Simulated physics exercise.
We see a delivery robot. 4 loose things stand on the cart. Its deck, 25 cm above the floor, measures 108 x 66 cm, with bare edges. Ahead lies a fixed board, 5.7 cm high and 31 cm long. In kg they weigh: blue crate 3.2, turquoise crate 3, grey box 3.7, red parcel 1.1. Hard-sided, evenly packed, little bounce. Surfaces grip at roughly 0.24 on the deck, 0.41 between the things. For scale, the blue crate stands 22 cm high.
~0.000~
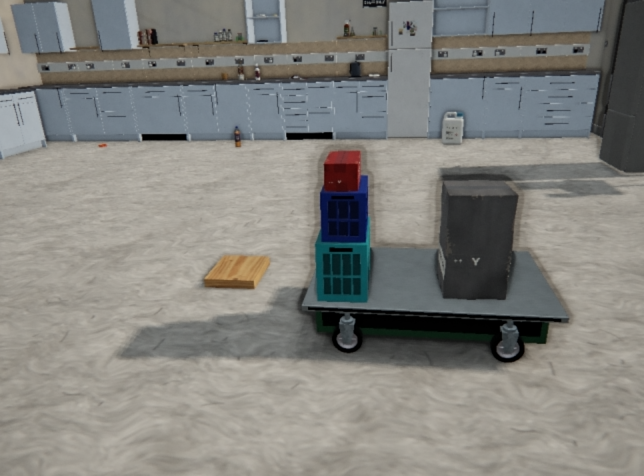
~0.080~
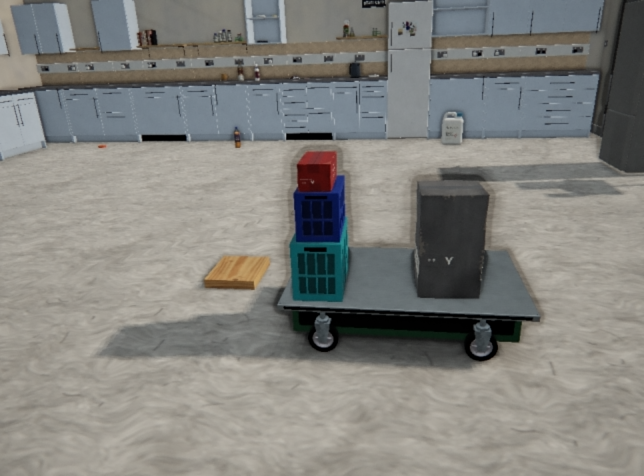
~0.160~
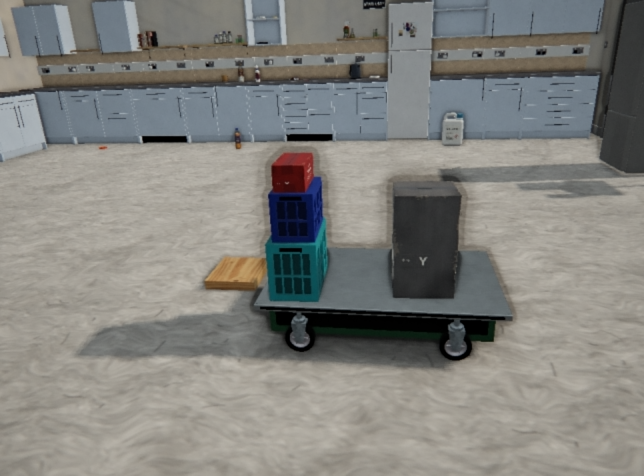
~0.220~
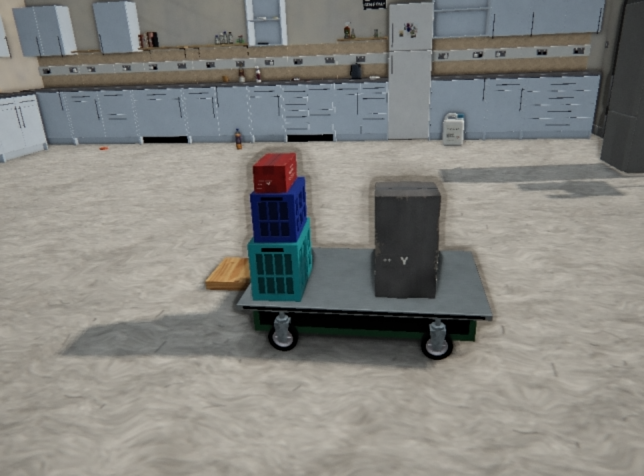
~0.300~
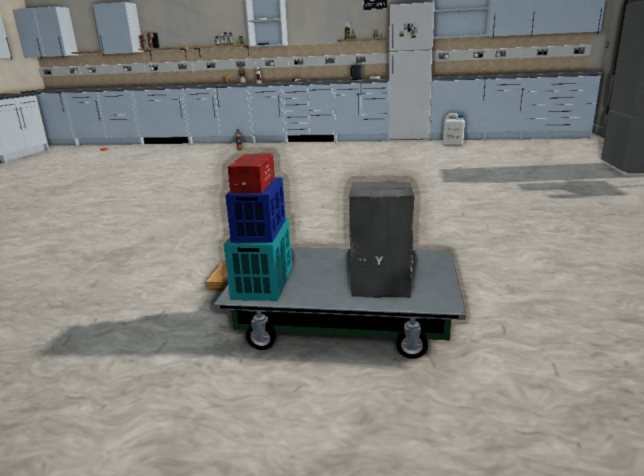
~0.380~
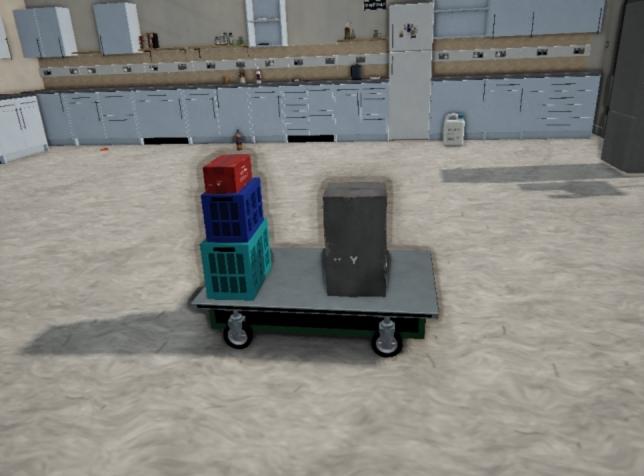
We see a flat cart carrying a stack of turquoise, blue and red containers beside a tall grey box; it rolls steadily left across a pale floor, gradually passing in front of a wooden board until the board is hidden.
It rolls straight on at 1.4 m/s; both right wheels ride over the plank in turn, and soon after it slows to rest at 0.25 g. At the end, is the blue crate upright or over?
The blue crate stays upright.
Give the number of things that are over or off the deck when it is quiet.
0 of them.
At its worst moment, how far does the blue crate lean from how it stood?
Up to 12°.
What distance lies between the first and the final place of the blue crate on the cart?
About 10 cm.
After 0.58 s, cart 81 cm along; blue crate 12° off upright near (181, 199); red parcel 12° off upright; turquoise crate 10° off upright.
After 0.78 s, cart 109 cm along; blue crate 5° off upright near (128, 213); red parcel 5° off upright; grey box moved 2 cm.
After 0.98 s, cart 137 cm along; blue crate moved 10 cm near (69, 213); red parcel moved 12 cm; grey box 4° off upright.
After 1.48 s, cart 205 cm along; blue crate moved 10 cm; red parcel moved 12 cm; grey box moved 5 cm.
In the end (2.4 s), not toppled but over 10 cm from the start, red parcel; the other 3 under 10 cm from the start.
